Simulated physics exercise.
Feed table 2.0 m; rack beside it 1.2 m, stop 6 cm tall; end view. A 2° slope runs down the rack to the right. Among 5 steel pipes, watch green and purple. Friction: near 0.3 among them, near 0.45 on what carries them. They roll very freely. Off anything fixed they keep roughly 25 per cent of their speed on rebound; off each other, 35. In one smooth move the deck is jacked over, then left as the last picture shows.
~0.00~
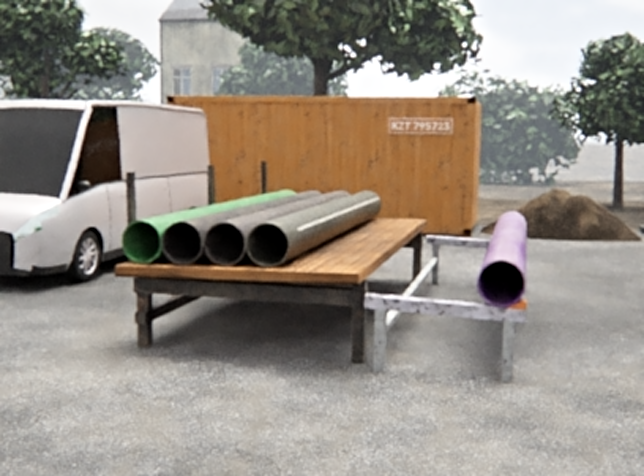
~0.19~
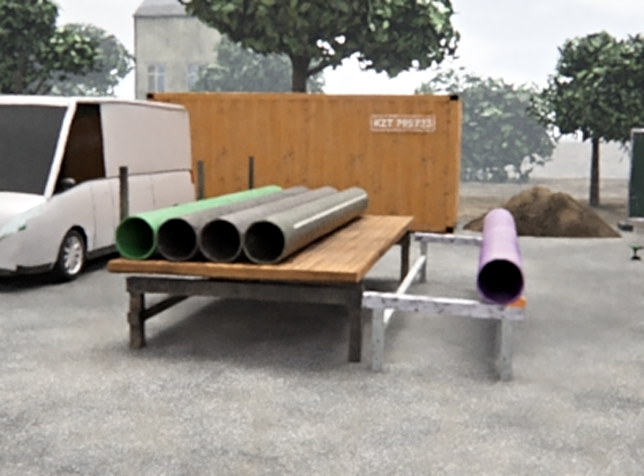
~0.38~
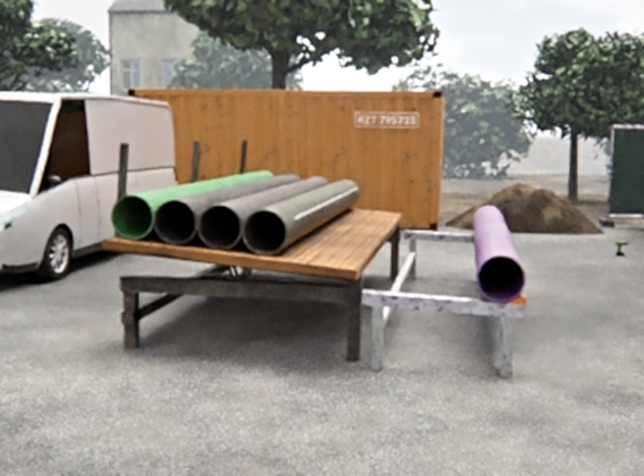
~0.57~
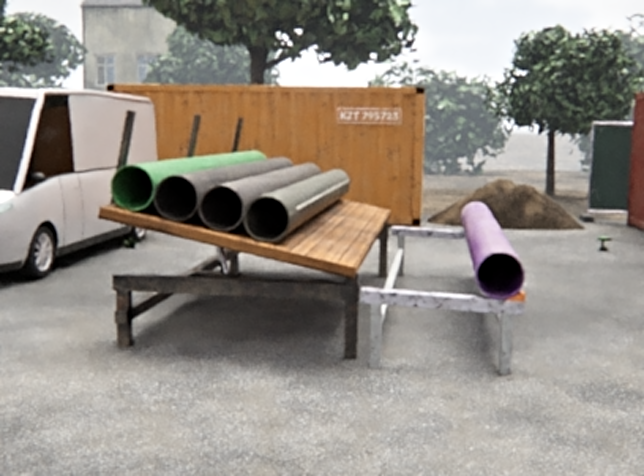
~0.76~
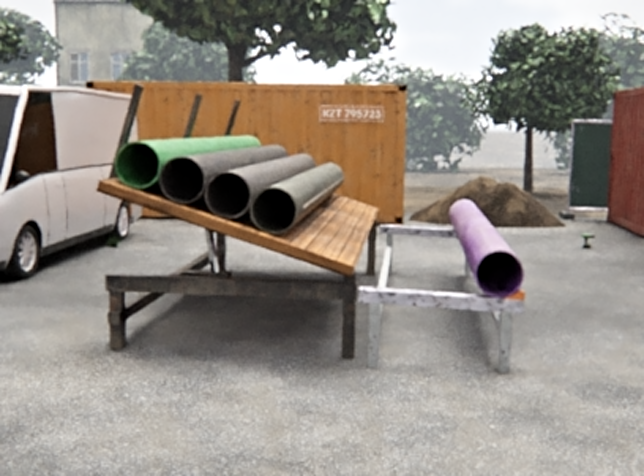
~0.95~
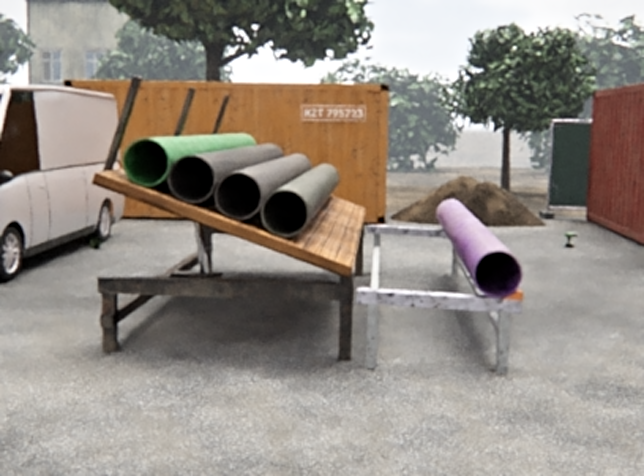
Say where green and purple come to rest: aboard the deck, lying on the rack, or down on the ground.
The green pipe ends lying on the rack, the purple ends down on the ground.
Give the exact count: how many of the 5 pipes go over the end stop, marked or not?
Exactly 2 of the lot.
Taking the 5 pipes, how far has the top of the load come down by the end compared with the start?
Roughly 20 cm.
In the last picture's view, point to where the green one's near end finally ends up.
Roughly (400, 269).
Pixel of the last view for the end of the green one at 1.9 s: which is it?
At about (313, 224).
By 1.4 s, green is on the deck, 125 cm from the hinge, rolling right; purple is on the rack, 20 cm from the rack's far end; 0 lost over the end.
By 1.9 s, green is on the deck, 40 cm from the hinge, rolling right; as before, purple; 0 lost over the end.
By 2.5 s, green is on the rack, 110 cm from the rack's far end, rolling right; purple is over the stop and falling; 1 lost over the end.
Finally (5.4 s), green is on the rack, 90 cm from the rack's far end; purple is over the stop, on the ground; 2 lost over the end.
